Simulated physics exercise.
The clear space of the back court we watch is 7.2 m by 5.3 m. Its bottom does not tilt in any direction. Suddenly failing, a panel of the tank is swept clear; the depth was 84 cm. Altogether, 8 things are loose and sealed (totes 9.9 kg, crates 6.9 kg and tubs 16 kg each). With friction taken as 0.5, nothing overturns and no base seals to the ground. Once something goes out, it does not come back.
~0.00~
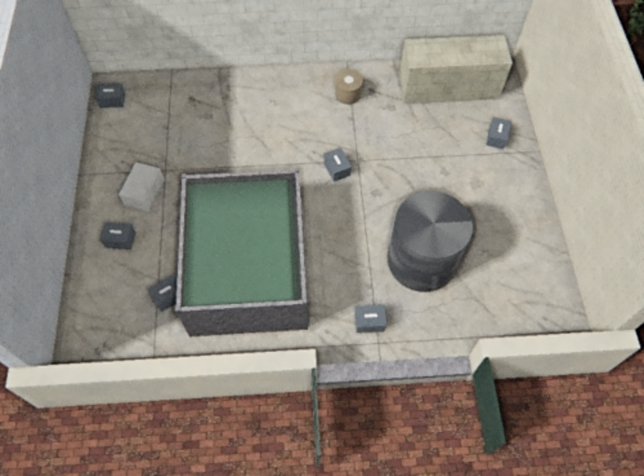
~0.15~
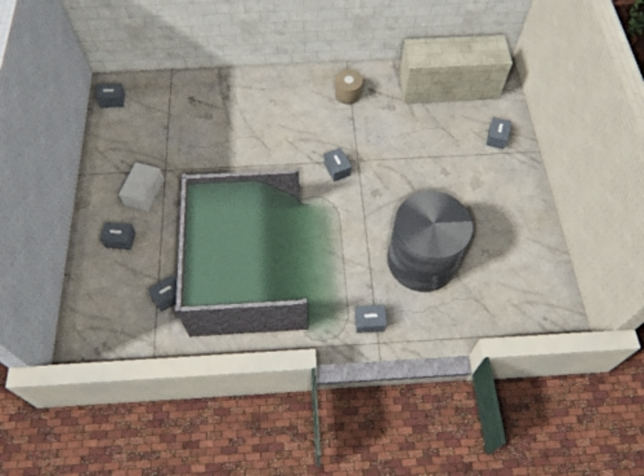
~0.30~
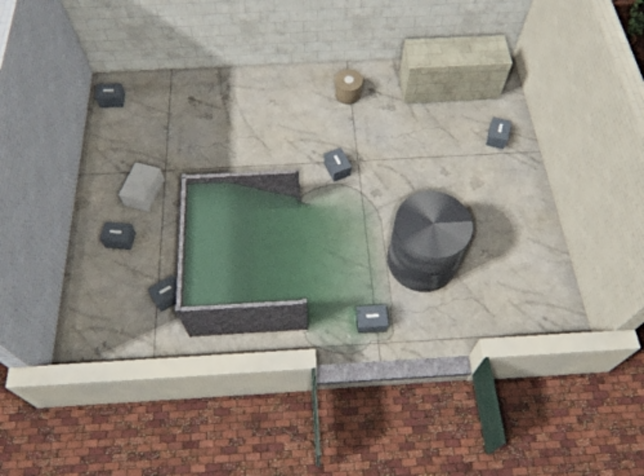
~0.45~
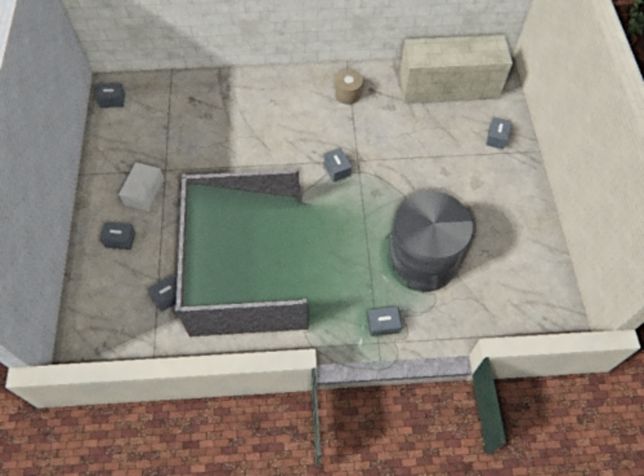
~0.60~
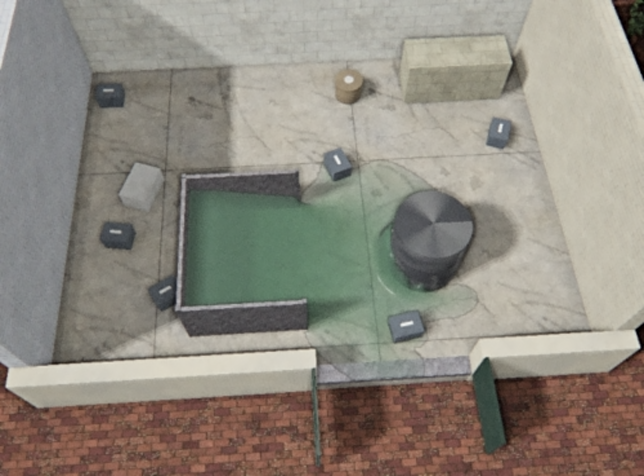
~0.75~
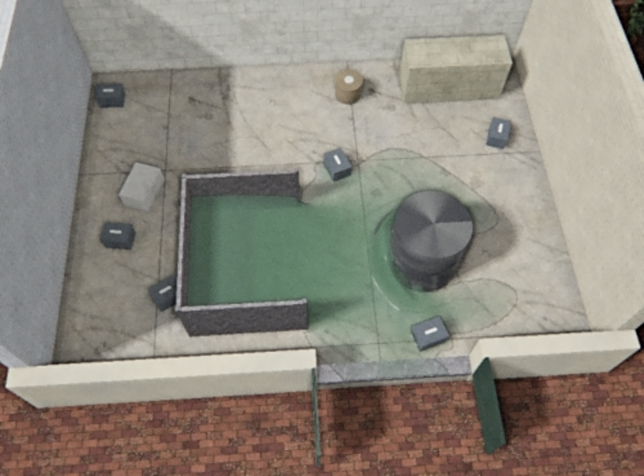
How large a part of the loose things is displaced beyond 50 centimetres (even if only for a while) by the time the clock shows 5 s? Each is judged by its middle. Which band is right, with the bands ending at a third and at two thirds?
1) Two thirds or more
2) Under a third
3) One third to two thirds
3.
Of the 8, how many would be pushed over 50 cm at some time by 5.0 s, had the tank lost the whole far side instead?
Result: 6 of them.
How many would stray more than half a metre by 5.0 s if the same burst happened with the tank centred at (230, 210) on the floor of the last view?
In that case the number is 4.
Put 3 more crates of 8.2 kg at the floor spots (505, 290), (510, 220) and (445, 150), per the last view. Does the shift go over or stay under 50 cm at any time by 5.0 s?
In the order asked: Farther than that, farther than that, farther than that.
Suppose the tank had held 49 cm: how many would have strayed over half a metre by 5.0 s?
Count: 2.
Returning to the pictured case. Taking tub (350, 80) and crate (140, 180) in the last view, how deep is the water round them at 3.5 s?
First roughly 4 cm, second roughly 0 cm.
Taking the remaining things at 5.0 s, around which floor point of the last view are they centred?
Close to (252, 169).
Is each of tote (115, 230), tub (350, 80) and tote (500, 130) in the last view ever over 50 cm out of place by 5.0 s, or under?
In order: Not as far, farther and farther.
After 1.1 s 1 of 8 are over 50 cm from their spots; 0 afloat.
After 2.2 s 2 of 8 are over 50 cm from their spots; 2 afloat.
After 3.5 s 3 of 8 are over 50 cm from their spots; 1 afloat.
After 5.0 s 4 of 8 are over 50 cm from their spots, and 4 have been at some point; 2 afloat.
